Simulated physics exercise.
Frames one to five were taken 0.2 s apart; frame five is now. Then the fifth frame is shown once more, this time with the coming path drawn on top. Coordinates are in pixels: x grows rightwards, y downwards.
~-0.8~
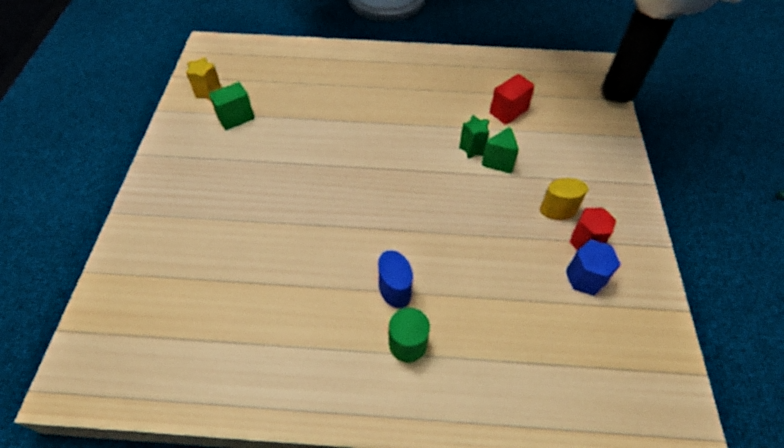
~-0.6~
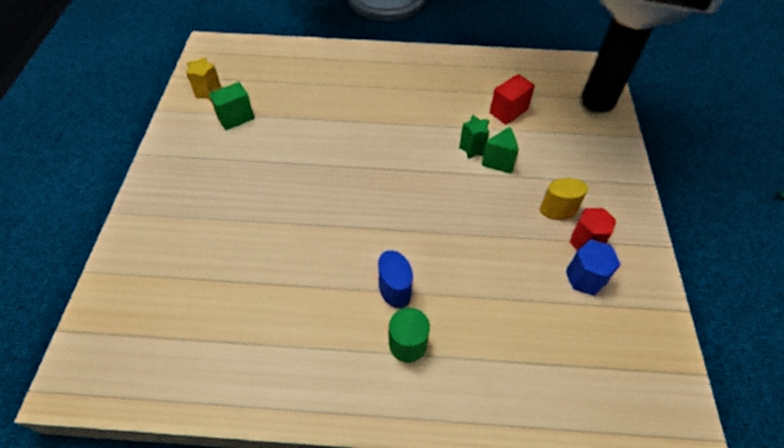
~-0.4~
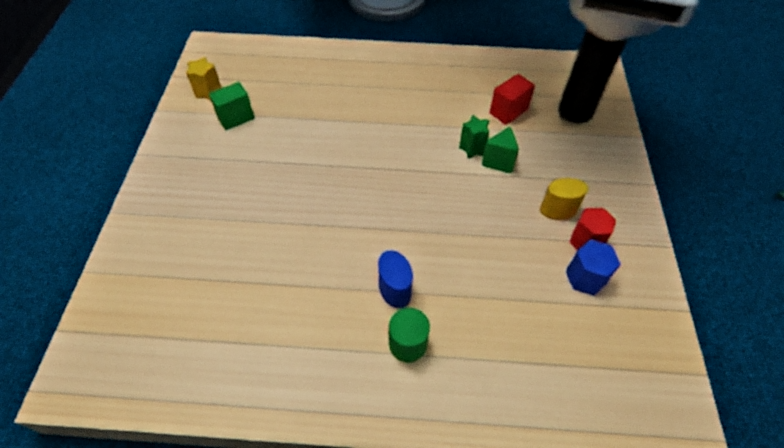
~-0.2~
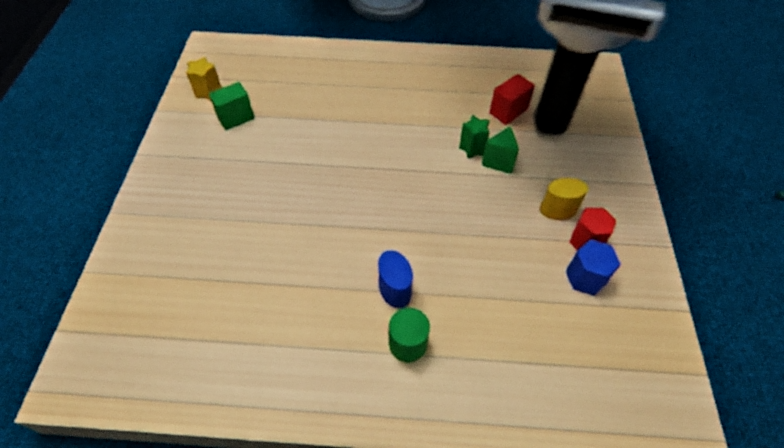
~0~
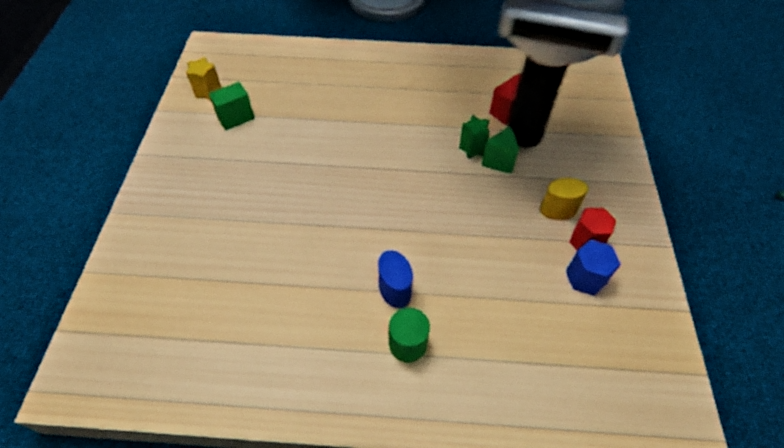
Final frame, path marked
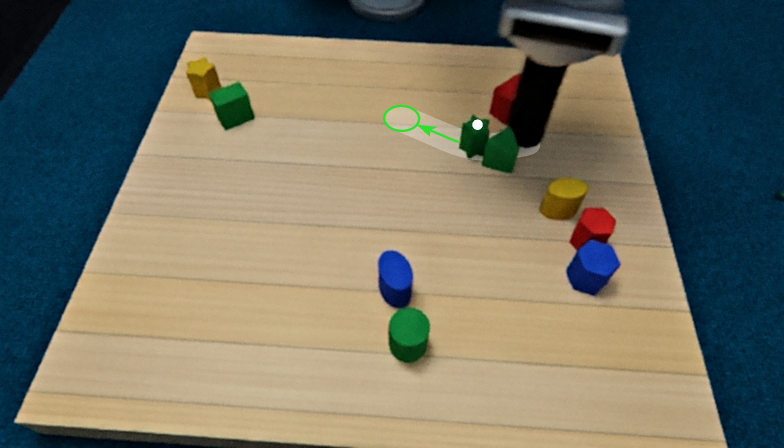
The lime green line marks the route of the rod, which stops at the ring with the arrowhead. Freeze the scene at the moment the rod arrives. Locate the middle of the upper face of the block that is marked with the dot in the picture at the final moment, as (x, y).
Around (414, 123).
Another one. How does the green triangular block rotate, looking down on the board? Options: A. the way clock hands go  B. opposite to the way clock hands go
Answer: B.
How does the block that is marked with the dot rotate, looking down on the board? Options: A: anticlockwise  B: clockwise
Option A.
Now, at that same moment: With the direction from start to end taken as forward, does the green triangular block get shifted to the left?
Yes, that is how it ends up.
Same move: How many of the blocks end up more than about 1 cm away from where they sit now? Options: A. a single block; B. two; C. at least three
The answer is B.
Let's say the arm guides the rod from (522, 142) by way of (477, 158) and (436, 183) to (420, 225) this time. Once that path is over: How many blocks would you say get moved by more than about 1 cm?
My count: 2.
The drawn path runs from (522, 142) through (480, 147) and (439, 134) to (402, 118); the dot is on the green star block.
The first path, step by step. One third of the way, rod (480, 139); green star block (454, 125), turned 10° anticlockwise; green triangular block (491, 145), turned 80° anticlockwise.
Two thirds of the way, rod (440, 127); green star block (419, 123), turned 45° anticlockwise; green triangular block (491, 145), turned 80° anticlockwise.
At the end, rod (402, 111); green star block (414, 123), turned 70° anticlockwise; green triangular block (491, 145), turned 80° anticlockwise; red rectangle not moved.
